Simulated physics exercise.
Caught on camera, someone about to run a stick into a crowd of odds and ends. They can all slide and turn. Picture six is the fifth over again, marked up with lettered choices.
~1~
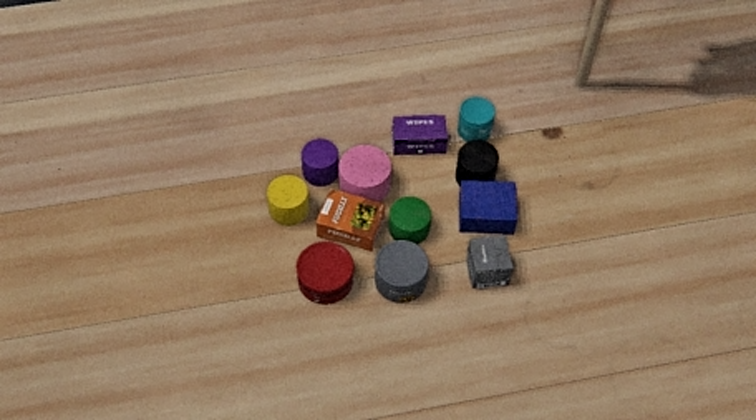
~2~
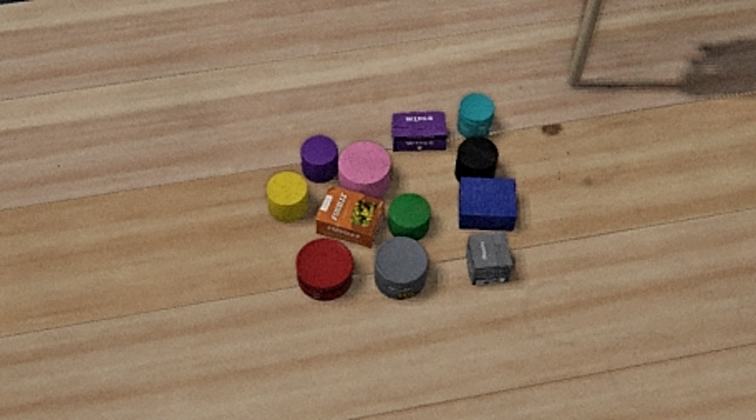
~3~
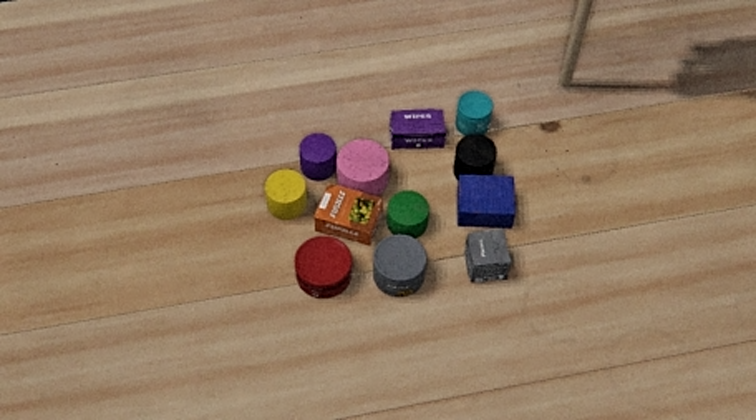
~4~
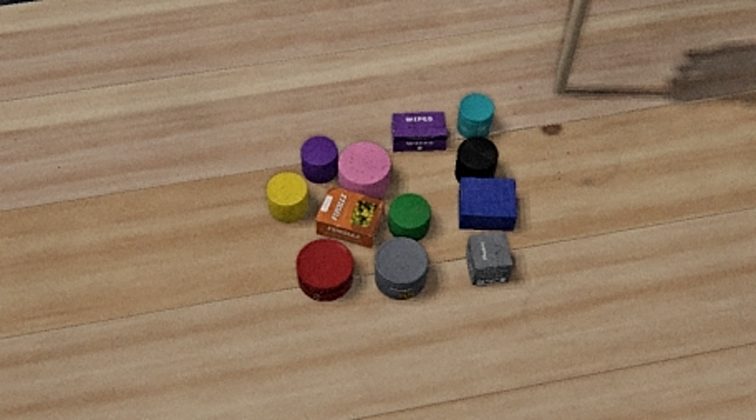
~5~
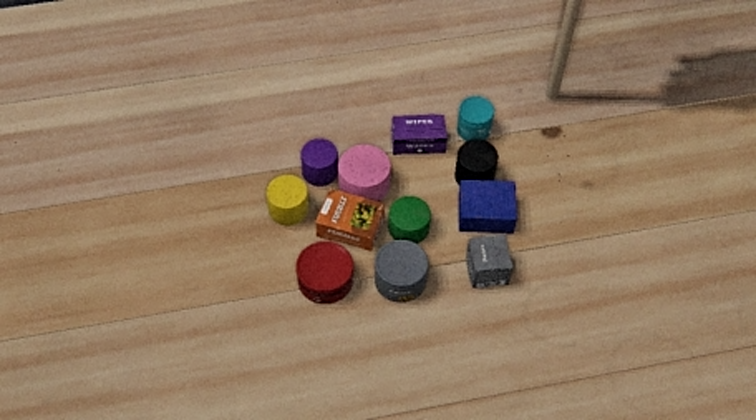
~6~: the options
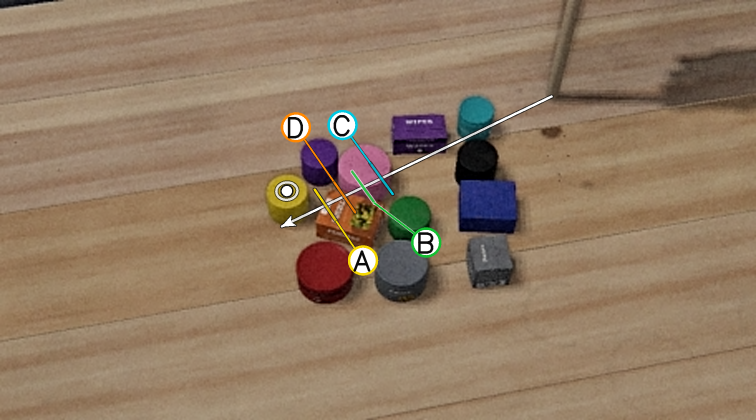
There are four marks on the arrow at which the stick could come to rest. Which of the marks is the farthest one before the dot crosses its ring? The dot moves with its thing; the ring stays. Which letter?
No farther than B.
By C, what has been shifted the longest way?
The turquoise tub.
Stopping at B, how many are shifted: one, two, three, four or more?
Four or more.
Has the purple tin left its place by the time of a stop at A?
Yes.
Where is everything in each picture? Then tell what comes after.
The first picture shows orange packet (351, 220); blue block (488, 208); purple box (420, 135).
The second picture shows purple box (419, 132); grey jar (401, 268).
The third picture shows purple tin (318, 157); pink pot (363, 170).
The fourth picture shows red tub (325, 271); green tin (409, 218).
The fifth picture shows yellow pot (288, 200); black tin (477, 166); grey box (489, 262).
On the marked copy, A at (326, 205); B at (363, 187); C at (382, 178); D at (344, 197); the arrow from (552, 96) to (282, 226); the white dot at (287, 191).
Following B. Soon after the start, foot of the stick (486, 129); turquoise tub (465, 123).
Later, foot of the stick (418, 162); turquoise tub (431, 123); purple box (389, 136).
In the end, foot of the stick (363, 188); turquoise tub (431, 123); pink pot (332, 188); the dot is still in its ring.
As for the rest, A shifts the dotted thing to (247, 207); C keeps the dot in but is short; D shifts the dotted thing to (266, 205).
